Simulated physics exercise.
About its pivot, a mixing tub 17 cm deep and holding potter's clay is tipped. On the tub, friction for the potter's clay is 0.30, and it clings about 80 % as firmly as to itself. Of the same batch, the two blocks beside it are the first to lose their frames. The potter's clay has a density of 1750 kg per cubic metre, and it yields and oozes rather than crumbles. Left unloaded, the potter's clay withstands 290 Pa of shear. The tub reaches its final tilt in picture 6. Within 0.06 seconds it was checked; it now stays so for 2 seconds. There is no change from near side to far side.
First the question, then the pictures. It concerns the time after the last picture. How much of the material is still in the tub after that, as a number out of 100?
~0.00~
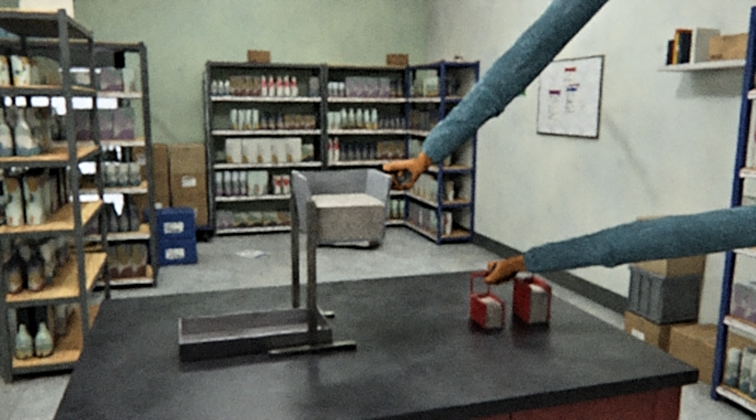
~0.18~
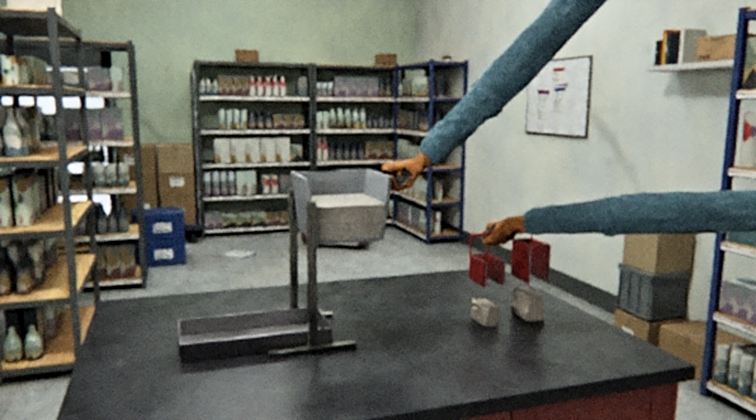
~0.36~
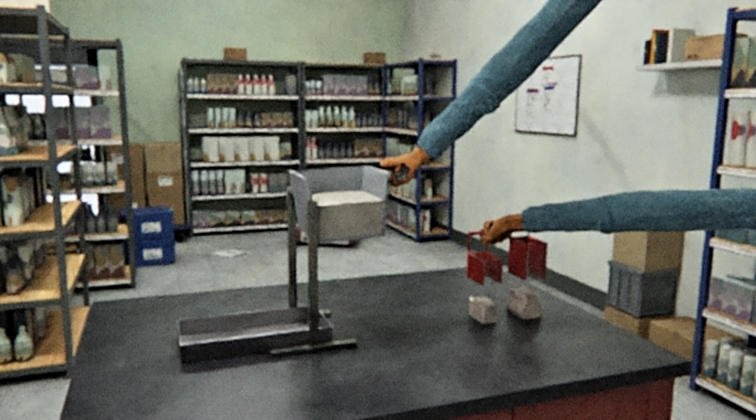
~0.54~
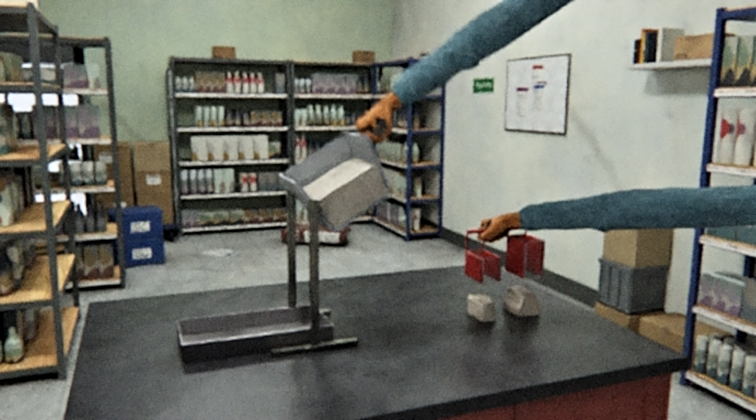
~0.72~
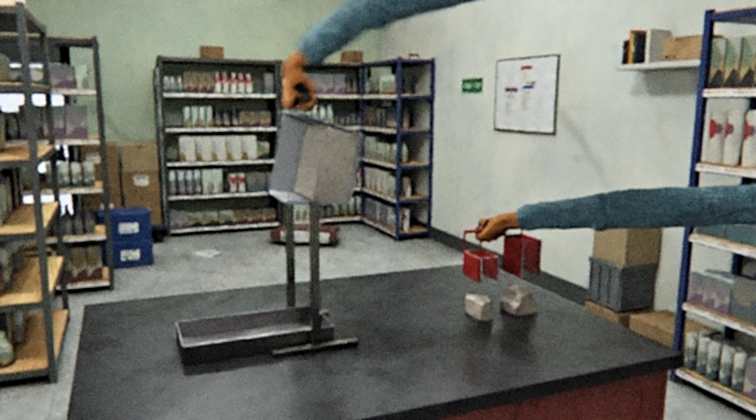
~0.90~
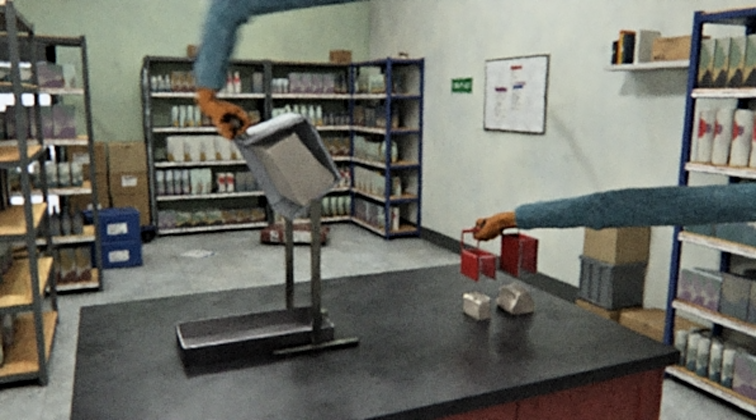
About 0 out of 100.
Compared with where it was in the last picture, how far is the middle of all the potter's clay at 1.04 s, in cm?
The distance comes to some 16 cm.
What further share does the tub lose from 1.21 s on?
It works out to some 0 per cent of the load.
After 1.04 s, the tub is at 119 degrees and holds 27 %.
After 1.21 s, the tub is at 119 degrees and holds 0 %.
After 1.38 s, the tub is at 119 degrees and holds 0 %.
After 1.55 s, the tub is at 119 degrees and holds 0 %.
After 2.90 s, at the end, the tub is at 119 degrees and holds 0 %.
